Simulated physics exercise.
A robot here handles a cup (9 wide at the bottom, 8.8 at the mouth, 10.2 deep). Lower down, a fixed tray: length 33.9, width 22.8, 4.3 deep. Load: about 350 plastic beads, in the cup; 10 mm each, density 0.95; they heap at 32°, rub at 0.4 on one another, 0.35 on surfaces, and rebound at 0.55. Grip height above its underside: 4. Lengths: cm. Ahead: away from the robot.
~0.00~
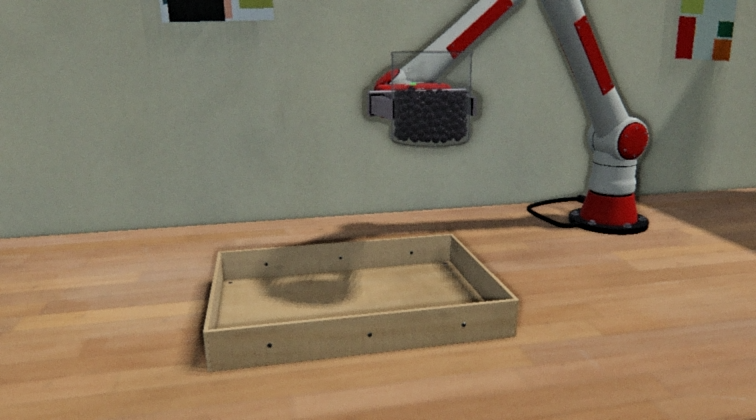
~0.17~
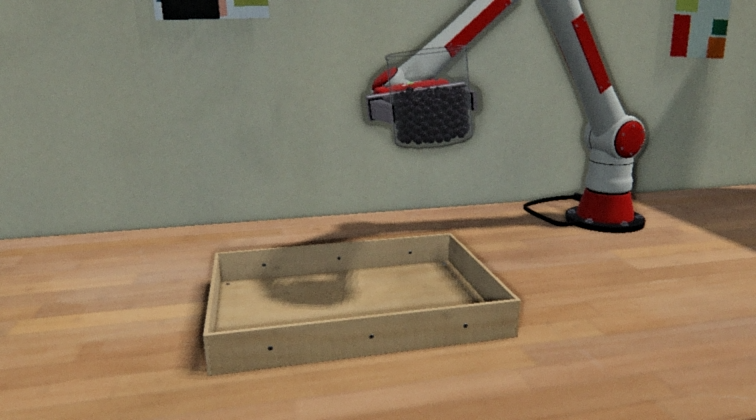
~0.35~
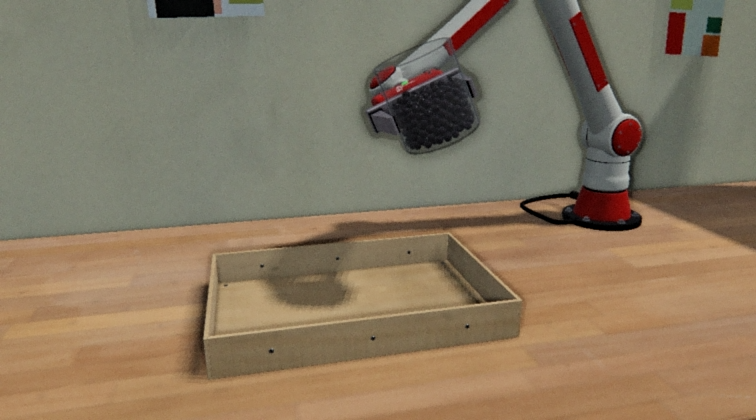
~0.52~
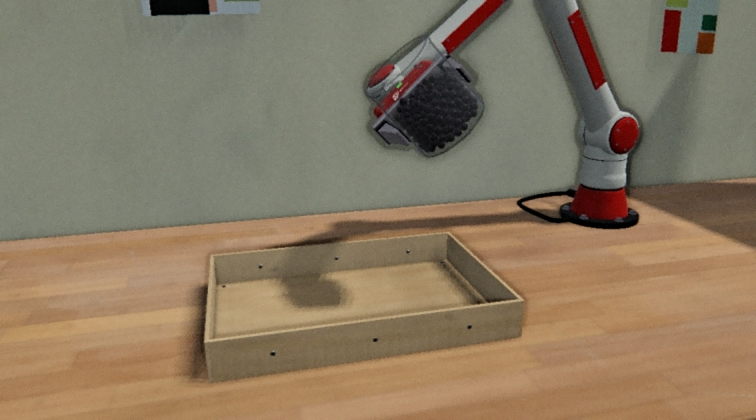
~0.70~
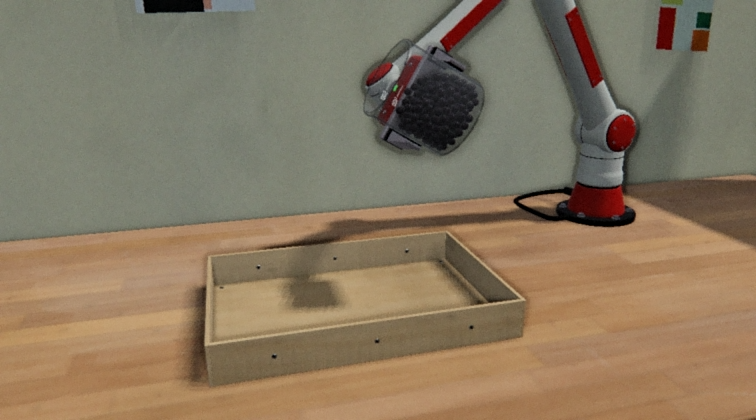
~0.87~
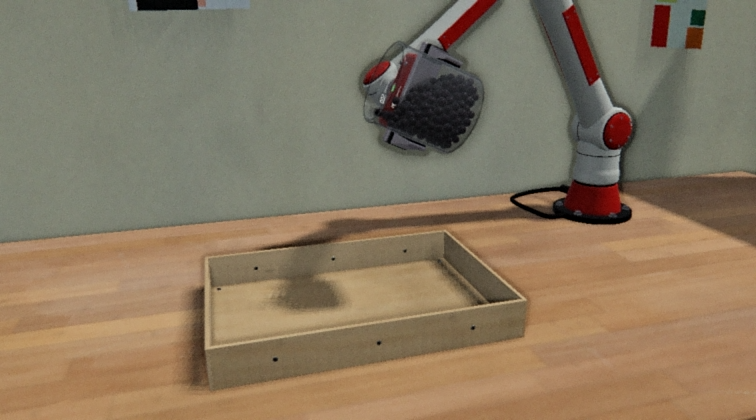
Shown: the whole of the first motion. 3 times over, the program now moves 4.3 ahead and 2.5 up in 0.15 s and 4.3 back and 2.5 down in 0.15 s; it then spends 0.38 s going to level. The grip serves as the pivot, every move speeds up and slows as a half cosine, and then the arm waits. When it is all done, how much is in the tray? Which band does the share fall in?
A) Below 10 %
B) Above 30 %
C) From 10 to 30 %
B.
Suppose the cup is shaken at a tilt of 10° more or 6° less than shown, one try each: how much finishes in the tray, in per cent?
First try near 65 %, second near 25 %.
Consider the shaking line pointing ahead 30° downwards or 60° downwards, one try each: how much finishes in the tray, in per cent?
Result: Approx. 5 % and 0 %, one try each.
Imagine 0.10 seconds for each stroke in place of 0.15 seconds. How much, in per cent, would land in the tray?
It would be near 70 per cent.
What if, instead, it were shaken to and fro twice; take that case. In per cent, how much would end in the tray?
That would give close to 30 percent.
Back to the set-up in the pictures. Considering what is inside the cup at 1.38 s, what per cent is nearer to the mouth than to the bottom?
My estimate is near 60 per cent.
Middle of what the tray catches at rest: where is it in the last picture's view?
About (319, 310).
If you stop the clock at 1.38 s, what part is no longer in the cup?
About 15 per cent.
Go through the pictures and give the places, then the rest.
The first frame shows cup middle at (431, 98), level; upper third of the load around (428, 102), from x 400 to 465, top at y 90; 347 in the cup.
The second frame shows cup middle at (430, 97), tilted 6° forward; upper third of the load around (431, 101), from x 395 to 465, top at y 90.
The third frame shows cup middle at (428, 97), tilted 23° forward; upper third of the load around (440, 100), from x 395 to 470, top at y 80.
The fourth frame shows cup middle at (426, 98), tilted 43° forward; upper third of the load around (444, 95), from x 400 to 475, top at y 75.
The fifth frame shows cup middle at (424, 99), tilted 60° forward; upper third of the load around (446, 91), from x 400 to 475, top at y 75.
The sixth frame shows cup middle at (423, 99), tilted 66° forward; upper third of the load around (446, 94), from x 380 to 475, top at y 80; 347 in the cup.
By 1.38 s, tilted 66° forward, highest piece 29 above the table; 295 in the cup, 43 in the tray, 9 in flight or on a rim.
By 1.89 s, tilted 50° forward, highest piece 27 above the table; 213 in the cup, 131 in the tray, 3 in flight or on a rim.
By 2.35 s, level, highest piece 27 above the table; 213 in the cup, 133 in the tray, 1 on the table or floor.
By 3.40 s, level, highest piece 27 above the table; 213 in the cup, 133 in the tray, 1 on the table or floor.
Final count, 213 in the cup, 133 in the tray, 1 on the table or floor. That is 38 % in the tray.
